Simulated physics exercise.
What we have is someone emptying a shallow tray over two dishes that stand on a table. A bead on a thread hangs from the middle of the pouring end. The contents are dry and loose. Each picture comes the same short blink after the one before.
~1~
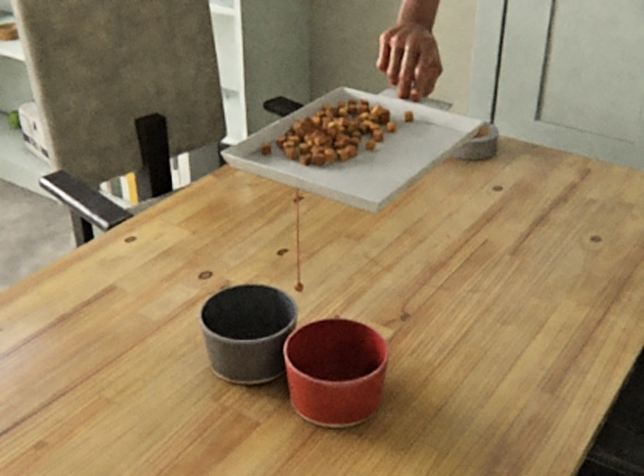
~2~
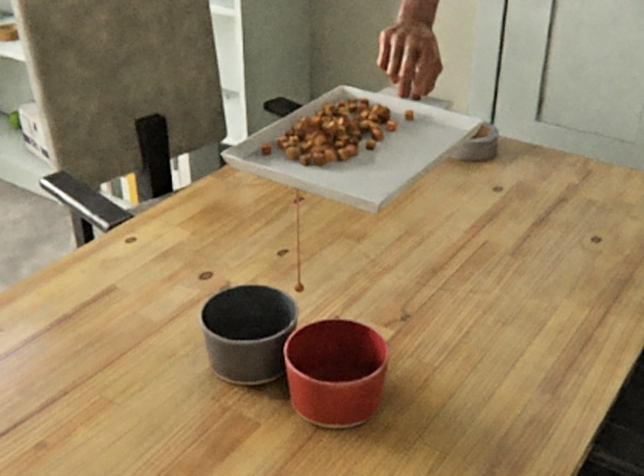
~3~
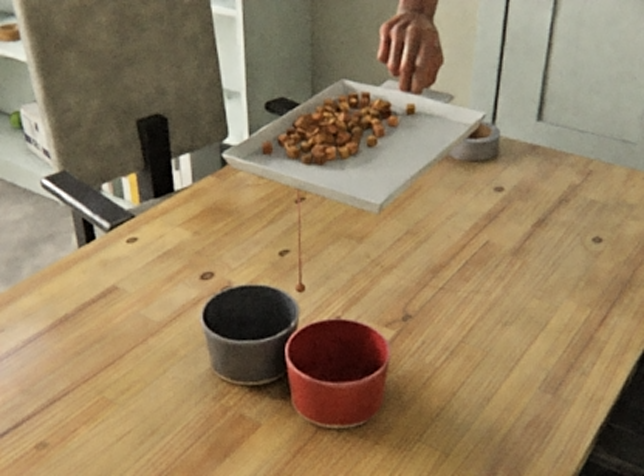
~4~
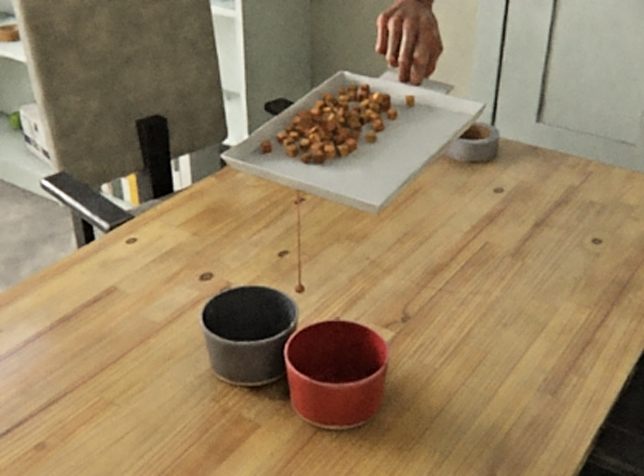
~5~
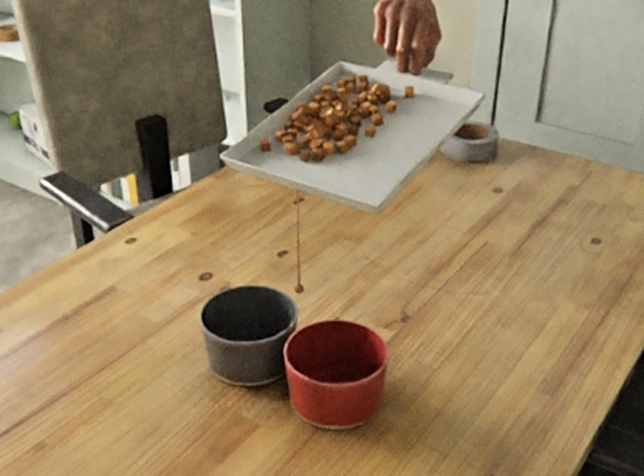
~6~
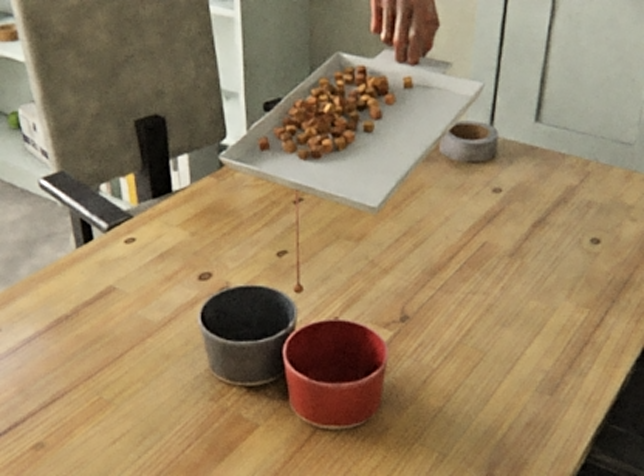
At first, a hand holds a shallow white tray of brown cubes nearly level above a wooden table, where a grey dish and a red dish stand beneath a hanging bead. Then the hand gradually raises the far end, tilting the tray slightly toward the dishes, while the cubes stay heaped together.
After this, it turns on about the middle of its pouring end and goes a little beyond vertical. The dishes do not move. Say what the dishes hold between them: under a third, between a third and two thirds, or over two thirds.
The two hold over two thirds of the load.
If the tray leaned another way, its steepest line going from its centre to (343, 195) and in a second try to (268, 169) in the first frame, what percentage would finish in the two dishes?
First some 80, then 30 per cent.
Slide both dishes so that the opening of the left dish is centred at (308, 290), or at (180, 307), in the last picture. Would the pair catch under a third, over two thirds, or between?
First less than a third, then above two thirds.
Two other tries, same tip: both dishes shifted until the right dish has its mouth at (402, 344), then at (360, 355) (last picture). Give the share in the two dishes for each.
The first gives 20 %, the second 60 %.
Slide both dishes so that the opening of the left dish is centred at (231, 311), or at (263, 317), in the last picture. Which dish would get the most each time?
At the first place the left-hand dish, at the second the left-hand dish.
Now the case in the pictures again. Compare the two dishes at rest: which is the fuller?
Fuller: The left one.
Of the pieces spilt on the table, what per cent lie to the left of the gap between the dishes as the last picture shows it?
It comes to 90 per cent or so.
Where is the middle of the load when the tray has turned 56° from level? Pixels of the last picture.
At about (273, 162).
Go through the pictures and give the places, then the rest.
Corners of the pouring end at (229, 152) and (376, 198), level; middle of the load at (341, 132), brown sugar cubes; left dish at (219, 355); right dish at (307, 397); bead on its thread at (299, 287), in the first picture.
Corners of the pouring end at (229, 152) and (377, 199), level; middle of the load at (341, 131), in the second picture.
Corners of the pouring end at (230, 153) and (377, 199), tipped barely, level across its low end; middle of the load at (342, 128), in the third picture.
Corners of the pouring end at (229, 154) and (376, 200), tipped a little, level across its low end; middle of the load at (341, 123), in the fourth picture.
Corners of the pouring end at (228, 155) and (375, 201), tipped a little, level across its low end; middle of the load at (340, 117), in the fifth picture.
Corners of the pouring end at (227, 155) and (374, 201), tipped a little, level across its low end; middle of the load at (338, 112); left dish at (218, 357); right dish at (306, 399), in the sixth picture.
Soon after the last picture, tray tipped steeply; most on the tray; a small part in the left dish; a small part in the air.
A little later, tray tipped right over; most on the tray; a small part in the right dish; a small part in the left dish; a small part outside both; a small part in the air.
Later still, tray tipped past a quarter turn; a small part in the right dish; about two thirds in the left dish; about a quarter outside both; a stray few in the air.
At rest, tray tipped past a quarter turn; a small part in the right dish; about two thirds in the left dish; about a quarter outside both; a stray few in the air.
